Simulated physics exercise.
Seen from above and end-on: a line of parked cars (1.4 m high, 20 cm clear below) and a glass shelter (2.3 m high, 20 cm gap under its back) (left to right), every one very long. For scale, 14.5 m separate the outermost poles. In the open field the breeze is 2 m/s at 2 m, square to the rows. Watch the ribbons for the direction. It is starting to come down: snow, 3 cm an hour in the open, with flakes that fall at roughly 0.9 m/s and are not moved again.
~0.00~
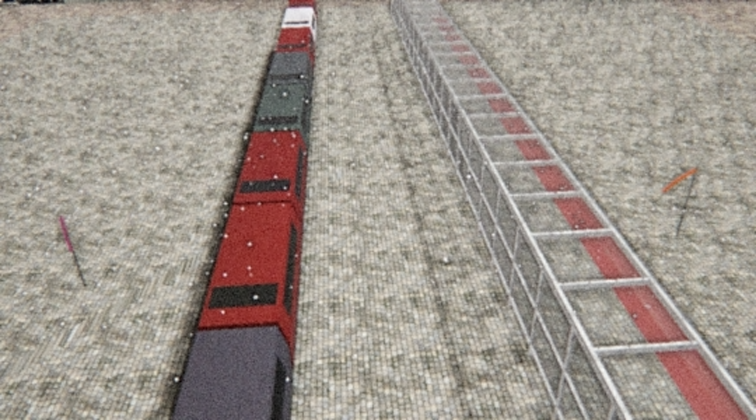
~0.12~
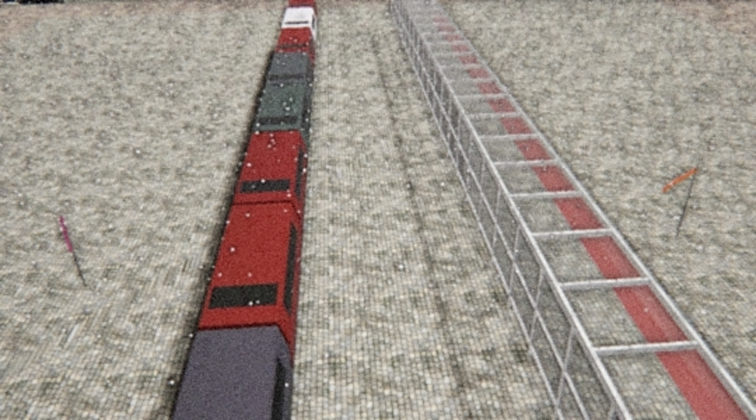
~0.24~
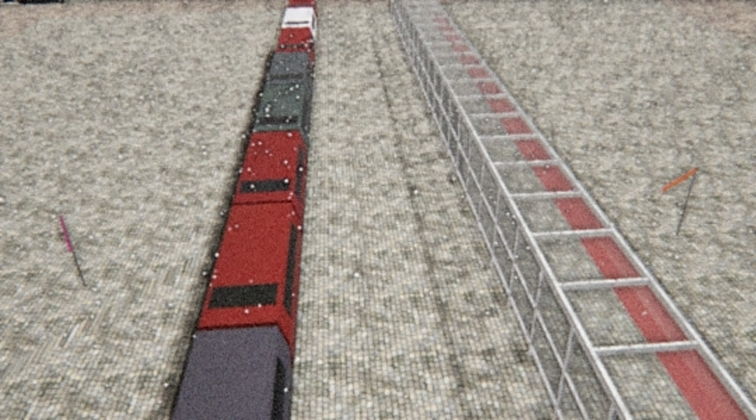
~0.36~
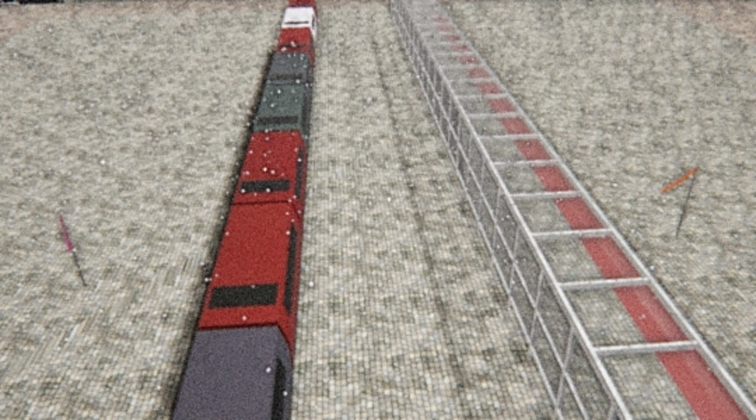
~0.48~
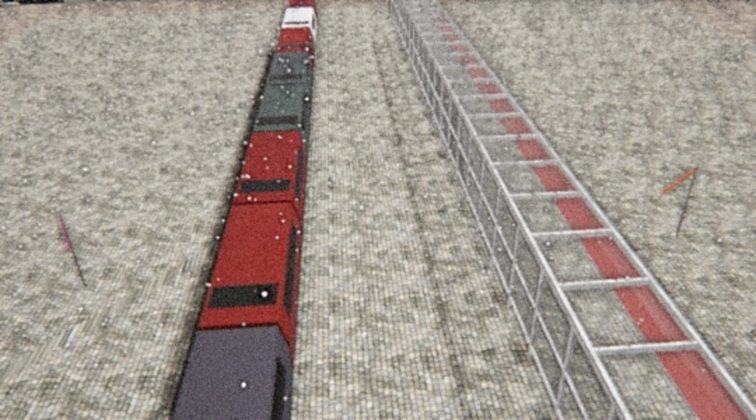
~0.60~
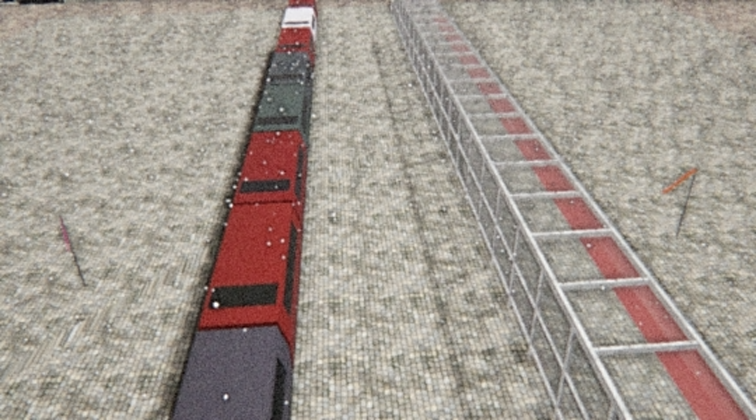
To begin with, a long line of parked cars, mostly red and dark grey, stands left of a long glass shelter, with white flakes scattered about. The flakes keep changing position while the orange ribbon on the right flutters leftward and the left one hangs, shifting slightly; the cars and shelter stay still.
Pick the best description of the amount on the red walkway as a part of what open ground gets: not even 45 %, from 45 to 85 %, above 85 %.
It gets over 85 % of the open amount.
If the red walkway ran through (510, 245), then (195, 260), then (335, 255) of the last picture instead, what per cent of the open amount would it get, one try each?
In turn about 20 %, 90 %, 90 %.
10 minutes on, 5 mm on the red walkway, 5 mm in the open.
30 minutes on, 15 mm on the red walkway, 15 mm in the open.
60 minutes on, 31 mm on the red walkway, 30 mm in the open, so the red walkway has 102 % of the open amount; the left half of it has 102 %, the right half 103 %.
